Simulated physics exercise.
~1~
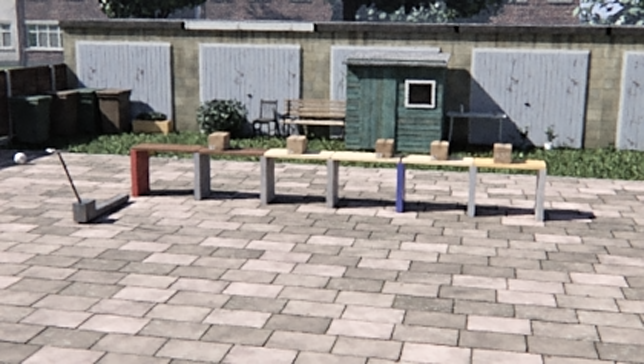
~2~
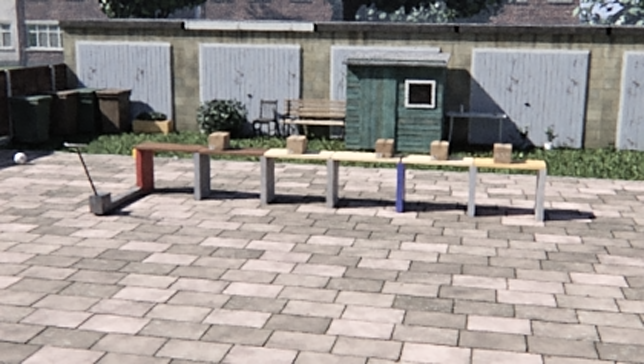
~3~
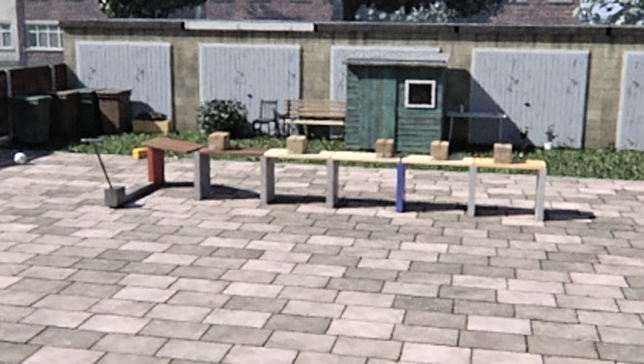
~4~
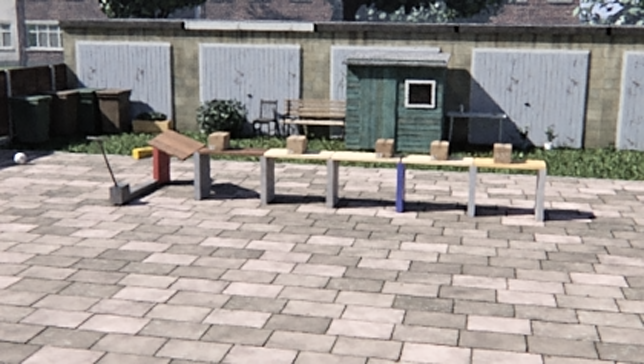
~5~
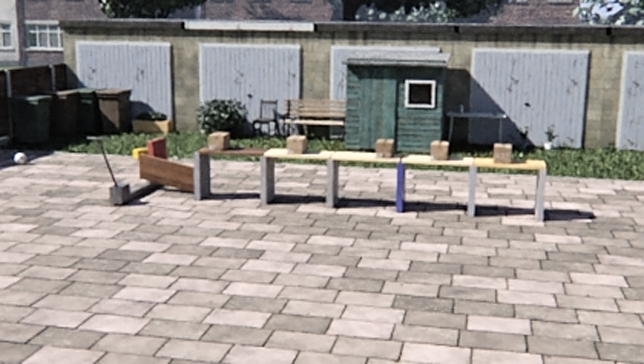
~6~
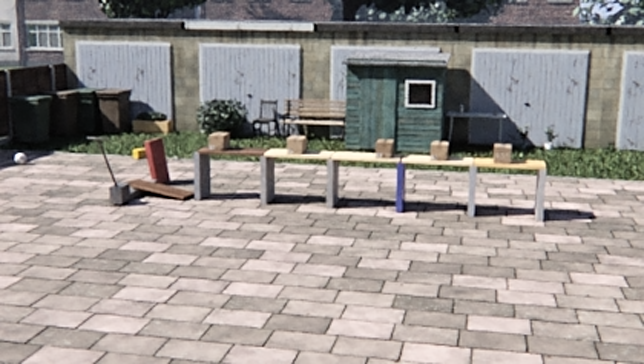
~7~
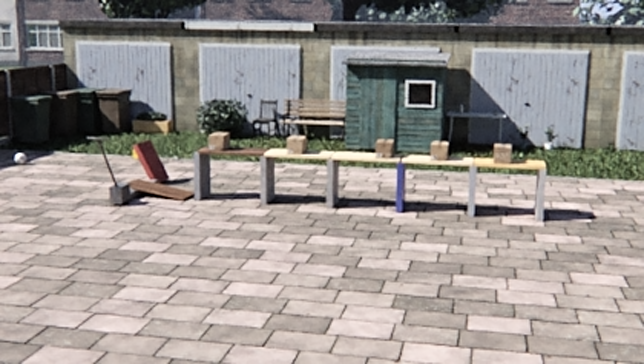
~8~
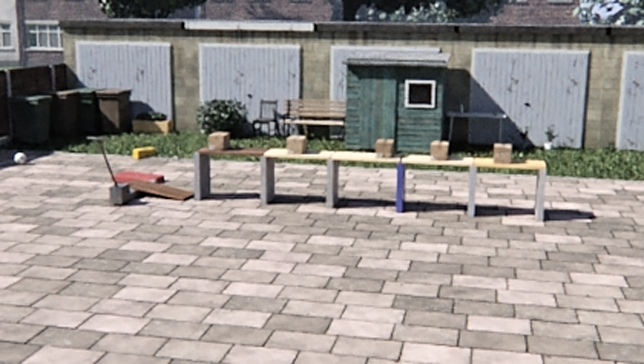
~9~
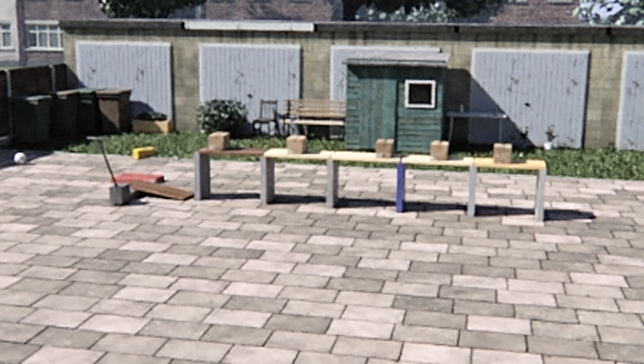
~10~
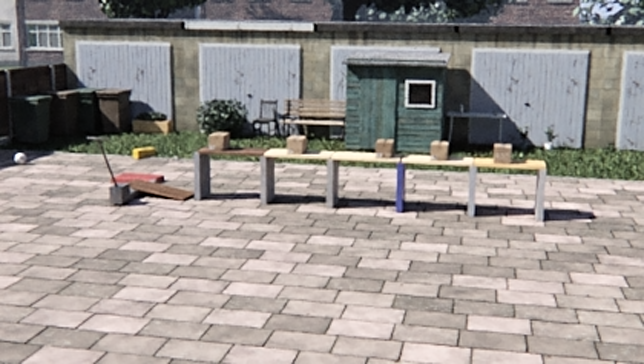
Red end upright shoved right by a small floor jack, its board tipping to the paving before it topples, the rest standing.
